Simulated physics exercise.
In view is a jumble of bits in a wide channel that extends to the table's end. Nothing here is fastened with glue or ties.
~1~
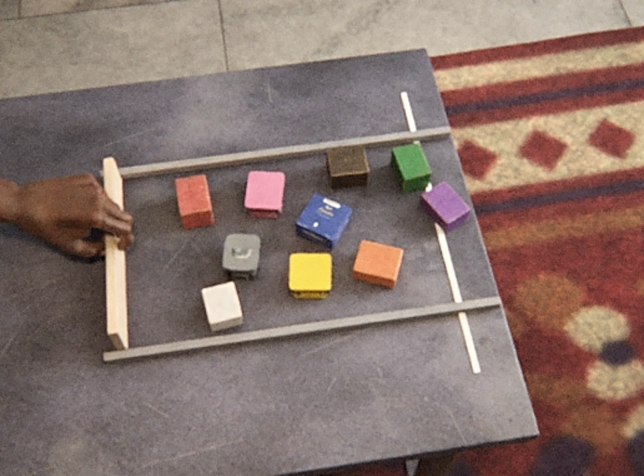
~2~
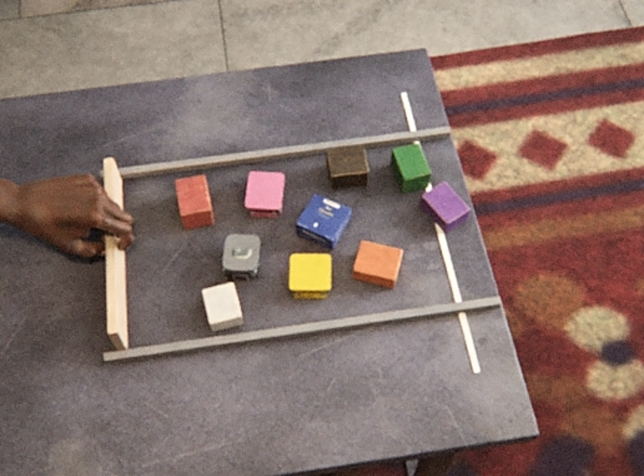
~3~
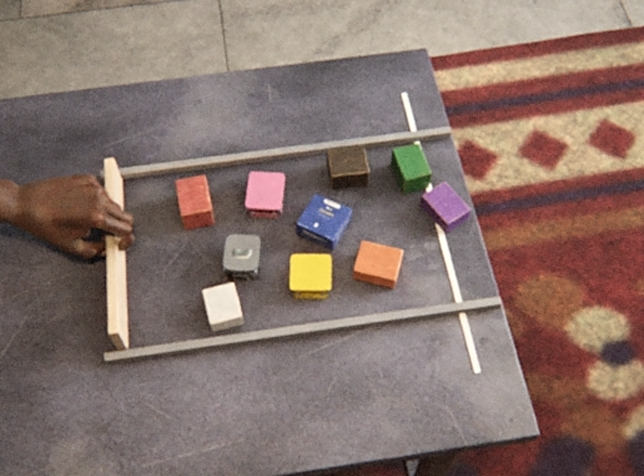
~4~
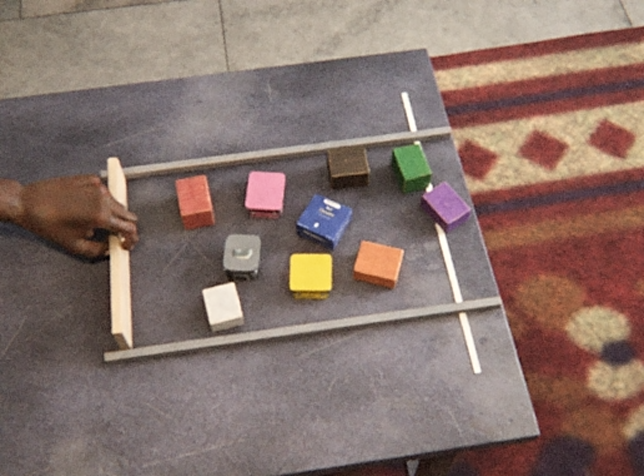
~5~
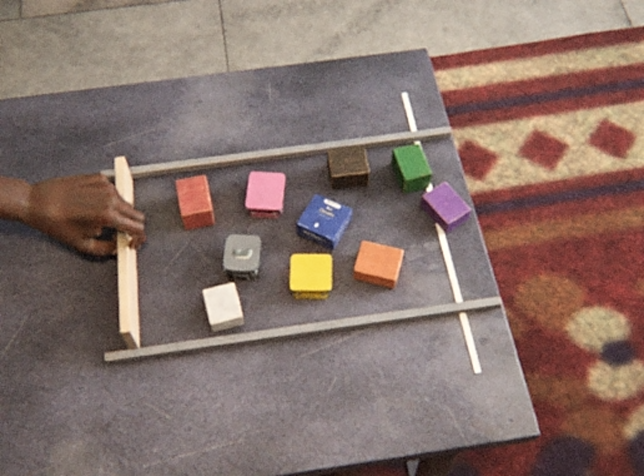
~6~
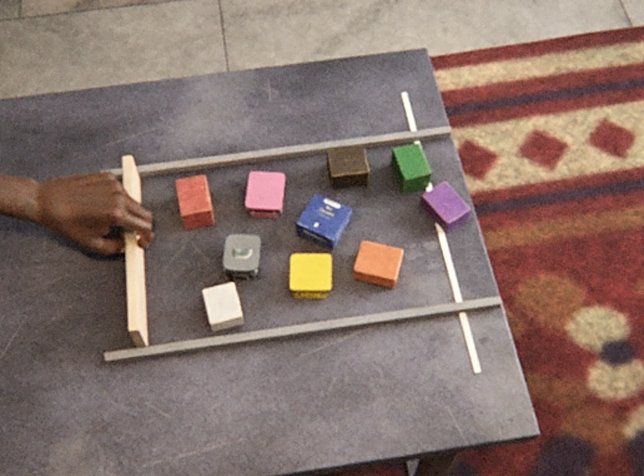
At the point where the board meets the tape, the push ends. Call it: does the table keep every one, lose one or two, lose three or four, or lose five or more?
It loses five or more.
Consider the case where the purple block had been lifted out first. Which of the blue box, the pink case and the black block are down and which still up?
Blue box: Over the edge. Pink case: Over the edge. Black block: Over the edge.
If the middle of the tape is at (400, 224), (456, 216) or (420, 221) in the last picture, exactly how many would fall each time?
In order, the counts are 4, 7 and 4.
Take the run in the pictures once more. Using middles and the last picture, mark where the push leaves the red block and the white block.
Same order as the question: First (442, 170), second (469, 274).
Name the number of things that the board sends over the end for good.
Altogether the count is 7.
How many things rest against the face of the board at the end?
3 in contact.
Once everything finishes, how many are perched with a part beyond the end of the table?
Count of overhanging things: 0.
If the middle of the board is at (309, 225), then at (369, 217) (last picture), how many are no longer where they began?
Note: First position 9; second position 10.
Soon after, none off yet; purple block at rest near (445, 207); green block at rest near (411, 168); orange block at rest near (378, 264).
After that, none off yet; purple block at rest near (445, 207); green block displaced about its own width near (447, 164); orange block displaced about its own width near (441, 254).
In the end, the number that fall off is five or more; gone, pink case, yellow case, blue box, black block, orange block, green block and purple block.
